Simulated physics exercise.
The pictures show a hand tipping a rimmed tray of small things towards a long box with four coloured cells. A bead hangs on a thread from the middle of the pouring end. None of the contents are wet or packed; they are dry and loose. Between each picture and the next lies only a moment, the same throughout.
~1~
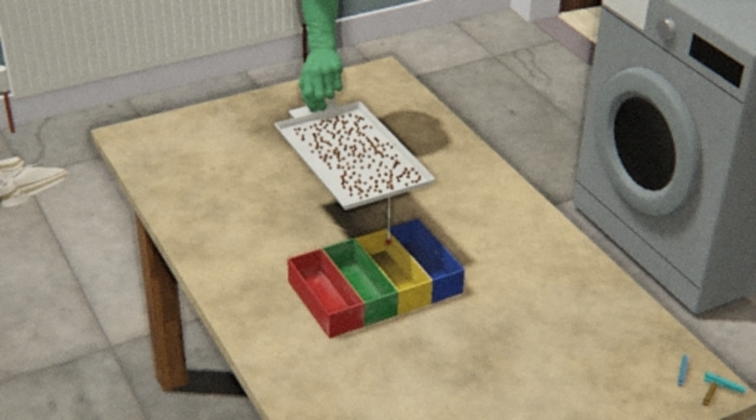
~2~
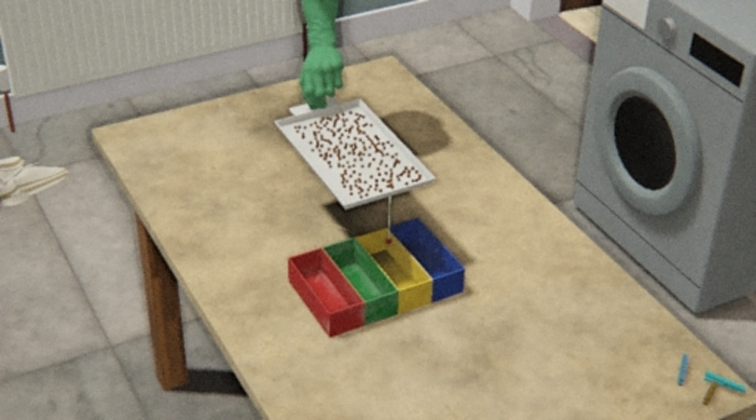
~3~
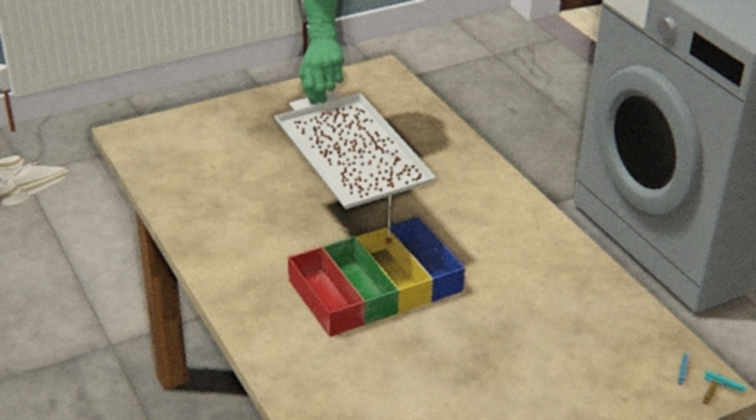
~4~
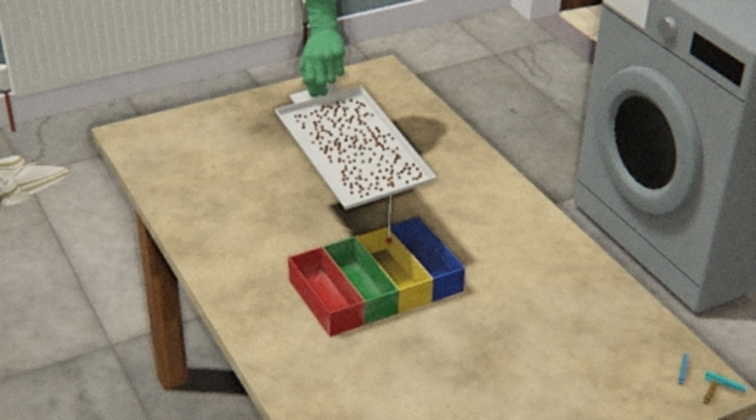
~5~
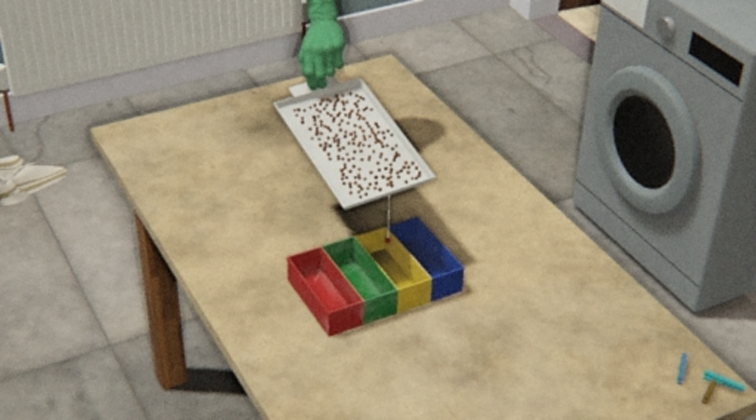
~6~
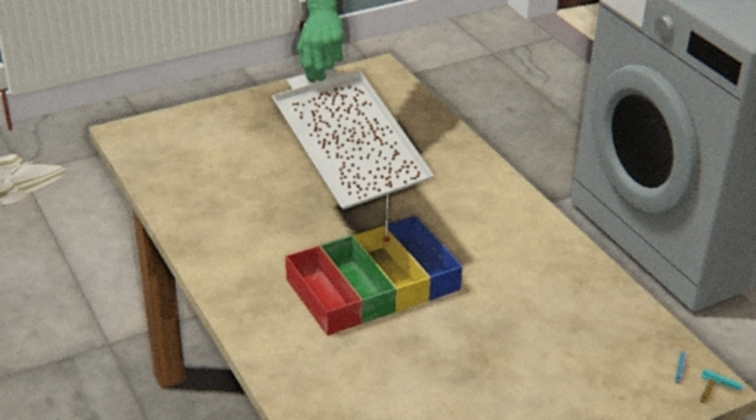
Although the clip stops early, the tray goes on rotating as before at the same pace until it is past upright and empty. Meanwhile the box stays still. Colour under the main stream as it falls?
Green, I would say.
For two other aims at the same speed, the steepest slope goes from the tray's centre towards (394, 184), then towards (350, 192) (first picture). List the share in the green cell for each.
0 % and 80 %.
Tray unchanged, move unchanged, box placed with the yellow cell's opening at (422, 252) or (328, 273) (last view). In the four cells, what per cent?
You'd get about 100 per cent first and about 80 per cent second.
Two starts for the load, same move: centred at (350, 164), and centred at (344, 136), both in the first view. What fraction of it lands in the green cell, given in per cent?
First about 70, then 70 per cent.
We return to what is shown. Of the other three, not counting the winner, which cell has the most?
That's yellow.
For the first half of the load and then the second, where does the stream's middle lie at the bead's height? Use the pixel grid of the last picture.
Earlier half at (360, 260), later half at (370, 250).
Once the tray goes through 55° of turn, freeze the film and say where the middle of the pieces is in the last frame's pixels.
Centre estimate: (363, 200).
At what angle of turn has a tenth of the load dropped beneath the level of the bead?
50° or so.
Just after the last frame, tray tipped steeply; roughly two thirds on the tray; roughly a quarter in the green cell; about a tenth in the red cell; just a few in the yellow cell; about a tenth falling or outside the box.
A moment on, tray tipped right over; about a tenth on the tray; roughly half in the green cell; roughly a quarter in the yellow cell; about a tenth in the red cell; just a few in the blue cell; roughly a quarter falling or outside the box.
Further on, tray tipped past a quarter turn; roughly two thirds in the green cell; roughly a quarter in the yellow cell; about a tenth in the red cell; just a few in the blue cell.
When it is over, tray tipped past a quarter turn; roughly two thirds in the green cell; roughly a quarter in the yellow cell; about a tenth in the red cell; just a few in the blue cell.
